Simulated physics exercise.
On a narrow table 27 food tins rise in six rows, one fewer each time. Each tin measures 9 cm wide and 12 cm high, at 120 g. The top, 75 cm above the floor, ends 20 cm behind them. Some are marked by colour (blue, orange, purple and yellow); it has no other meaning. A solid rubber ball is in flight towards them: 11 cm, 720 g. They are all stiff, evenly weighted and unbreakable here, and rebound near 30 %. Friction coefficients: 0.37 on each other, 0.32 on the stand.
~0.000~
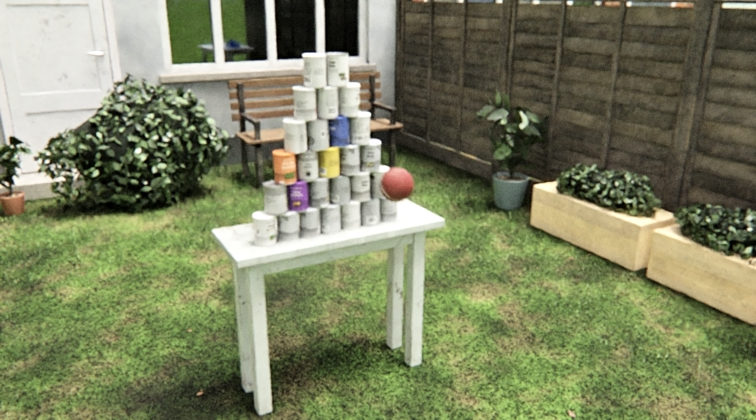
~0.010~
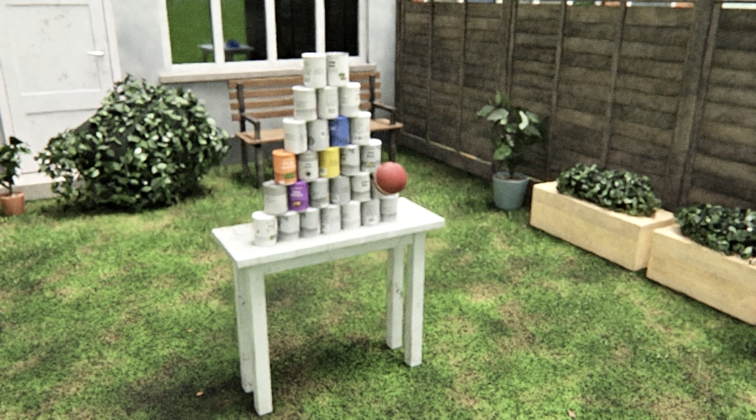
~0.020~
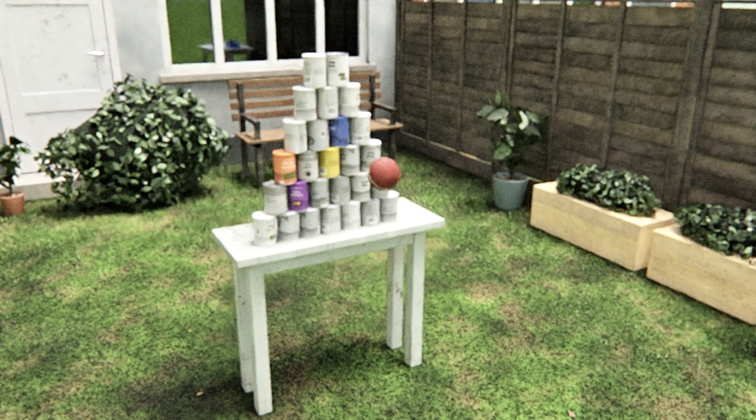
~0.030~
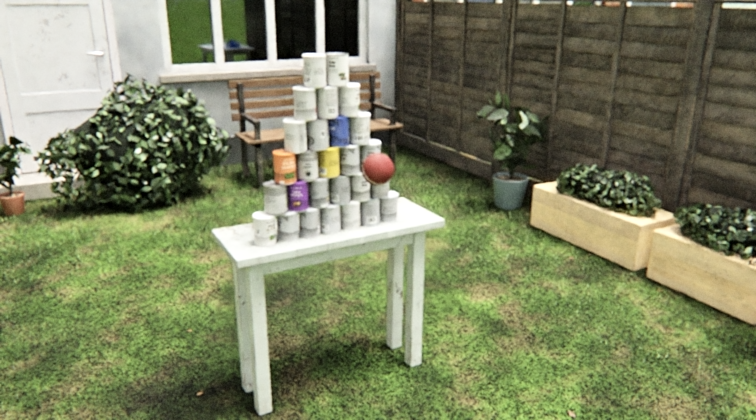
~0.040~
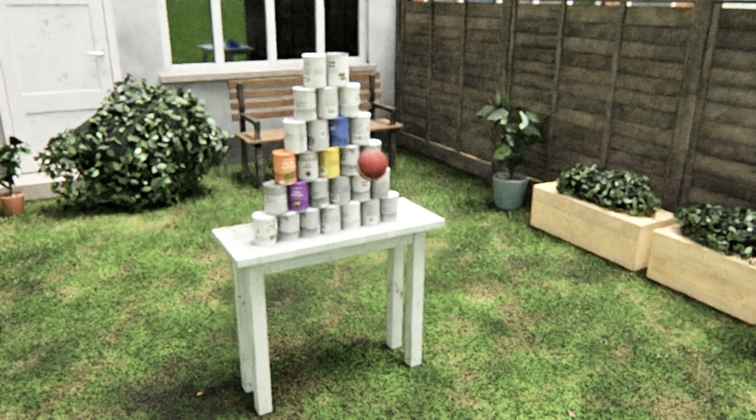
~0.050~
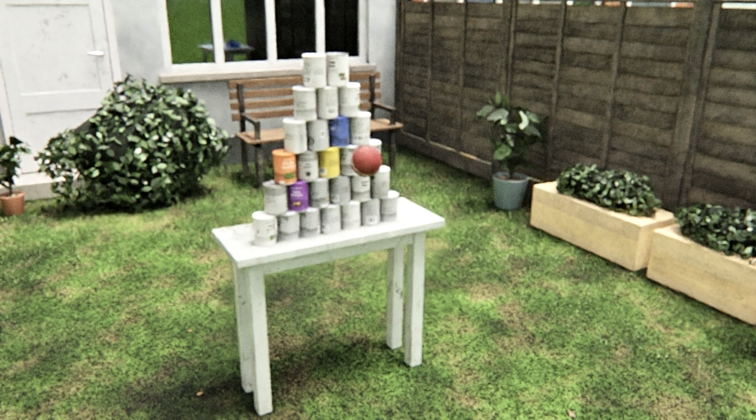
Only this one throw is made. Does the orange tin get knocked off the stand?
No.
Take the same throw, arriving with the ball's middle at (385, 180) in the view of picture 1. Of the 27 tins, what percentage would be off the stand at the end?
30 %.
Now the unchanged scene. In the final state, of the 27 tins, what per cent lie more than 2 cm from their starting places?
That is 60 per cent.
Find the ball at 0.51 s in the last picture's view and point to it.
It should be about (262, 204) in pixels.
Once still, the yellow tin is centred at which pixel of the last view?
It settles close to (311, 246) in the last view.
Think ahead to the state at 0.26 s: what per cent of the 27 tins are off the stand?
By then 0 per cent.
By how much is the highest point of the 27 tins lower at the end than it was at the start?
Lower by close to 24 cm.
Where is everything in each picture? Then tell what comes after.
In the first picture (places mark the middle of the side facing us), ball (397, 185) 8 cm from contact, 4.2 m/s; orange tin (290, 169); blue tin (343, 133); yellow tin (324, 164); nothing disturbed.
Ball (390, 179) 41 mm from contact, 4.2 m/s; orange tin (290, 169), in the second picture.
Ball (384, 174) after contact, 4.1 m/s; orange tin (290, 169), in the third picture.
Ball (378, 169) after contact, 4.1 m/s; orange tin (290, 169), in the fourth picture.
Ball (372, 165) after contact, 4.1 m/s; orange tin (290, 169), in the fifth picture.
Ball (366, 161) after contact, 4.1 m/s; orange tin (290, 169); yellow tin (324, 164); blue tin (343, 133); nothing disturbed, in the sixth picture.
After 0.26 s, ball still moving; none of the 27 tins off the stand, 16 disturbed; orange tin leaning 4°; yellow tin leaning 22°, 59 mm lower.
After 0.51 s, ball still moving; 4 of the 27 tins off the stand; orange tin shifted 39 mm; purple tin on its side.
After 0.87 s, ball still moving; 8 of the 27 tins off the stand; orange tin shifted 39 mm; blue tin on its side.
After 1.24 s, ball still moving; 10 of the 27 tins off the stand; orange tin shifted 39 mm; purple tin on its side.
By the end (1.4 s), ball rolling away; 10 of the 27 tins off the stand; orange tin shifted 39 mm; blue tin on its side; yellow tin on its side. As the last picture would show them, middles, orange tin near (275, 166), blue tin near (440, 267).
